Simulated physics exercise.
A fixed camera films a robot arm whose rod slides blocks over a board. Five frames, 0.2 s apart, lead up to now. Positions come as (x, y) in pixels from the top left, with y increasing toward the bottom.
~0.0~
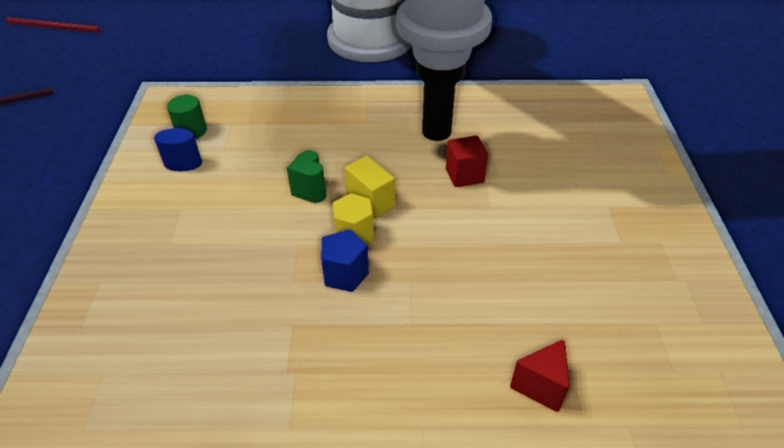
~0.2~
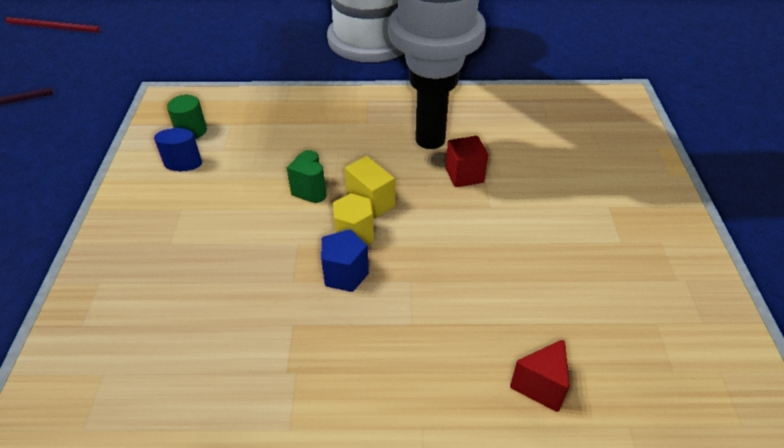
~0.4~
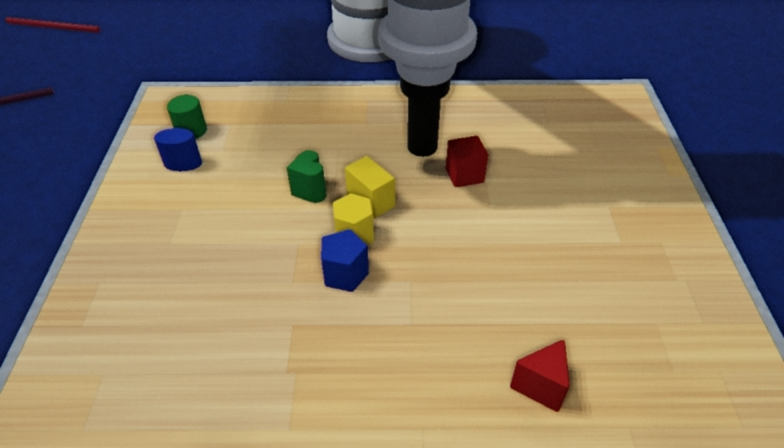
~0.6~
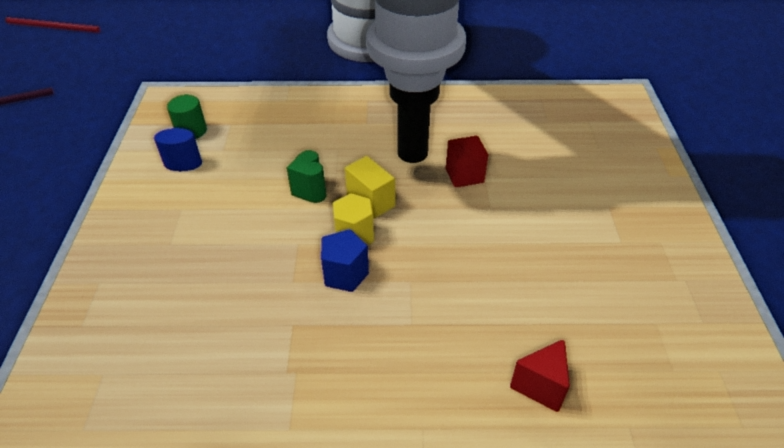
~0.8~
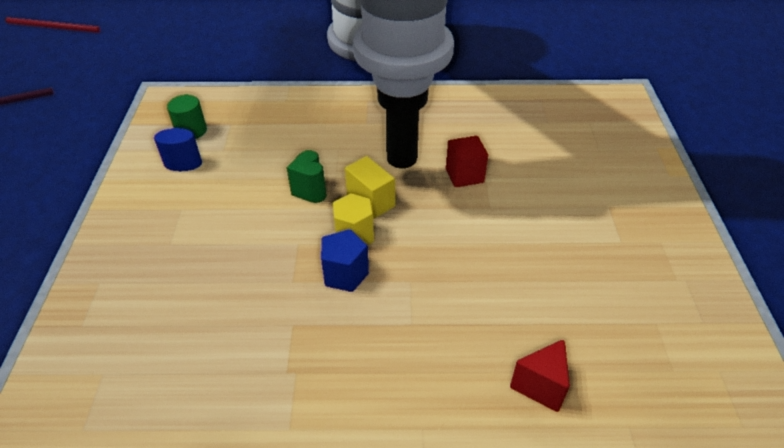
In this clip, a robot arm with a black rod moves left and slightly toward the viewer above a wooden board, from beside a red block toward a yellow block, while the red, yellow, green and blue blocks stay still.
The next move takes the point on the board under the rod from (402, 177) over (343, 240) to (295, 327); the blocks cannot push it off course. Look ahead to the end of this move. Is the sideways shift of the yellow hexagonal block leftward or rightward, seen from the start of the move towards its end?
The yellow hexagonal block goes right.
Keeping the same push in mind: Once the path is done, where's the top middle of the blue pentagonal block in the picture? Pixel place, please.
It should be at about (322, 326).
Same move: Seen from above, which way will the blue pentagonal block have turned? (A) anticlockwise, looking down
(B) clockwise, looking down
The correct letter is A.
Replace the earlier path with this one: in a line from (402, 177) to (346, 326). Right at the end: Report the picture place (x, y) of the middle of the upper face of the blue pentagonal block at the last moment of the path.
The centre of its top face lies at (304, 286).
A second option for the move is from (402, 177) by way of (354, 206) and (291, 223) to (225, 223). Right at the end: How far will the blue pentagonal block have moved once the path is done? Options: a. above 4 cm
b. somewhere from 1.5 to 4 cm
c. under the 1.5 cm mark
b.
On the path given first. One third of the way, rod (360, 199); blue pentagonal block (331, 273), turned 20° anticlockwise; yellow hexagonal block (331, 236); yellow rectangle (337, 206), turned 15° anticlockwise.
Two thirds of the way, rod (322, 249); blue pentagonal block (319, 303), turned 105° anticlockwise; yellow hexagonal block (273, 290), turned 25° clockwise; yellow rectangle (292, 257).
At the end, rod (291, 310); green heart-shaped block unmoved; blue pentagonal block (322, 326), turned 145° anticlockwise; yellow hexagonal block (213, 342), turned 50° clockwise; yellow rectangle (251, 314), turned 20° clockwise.
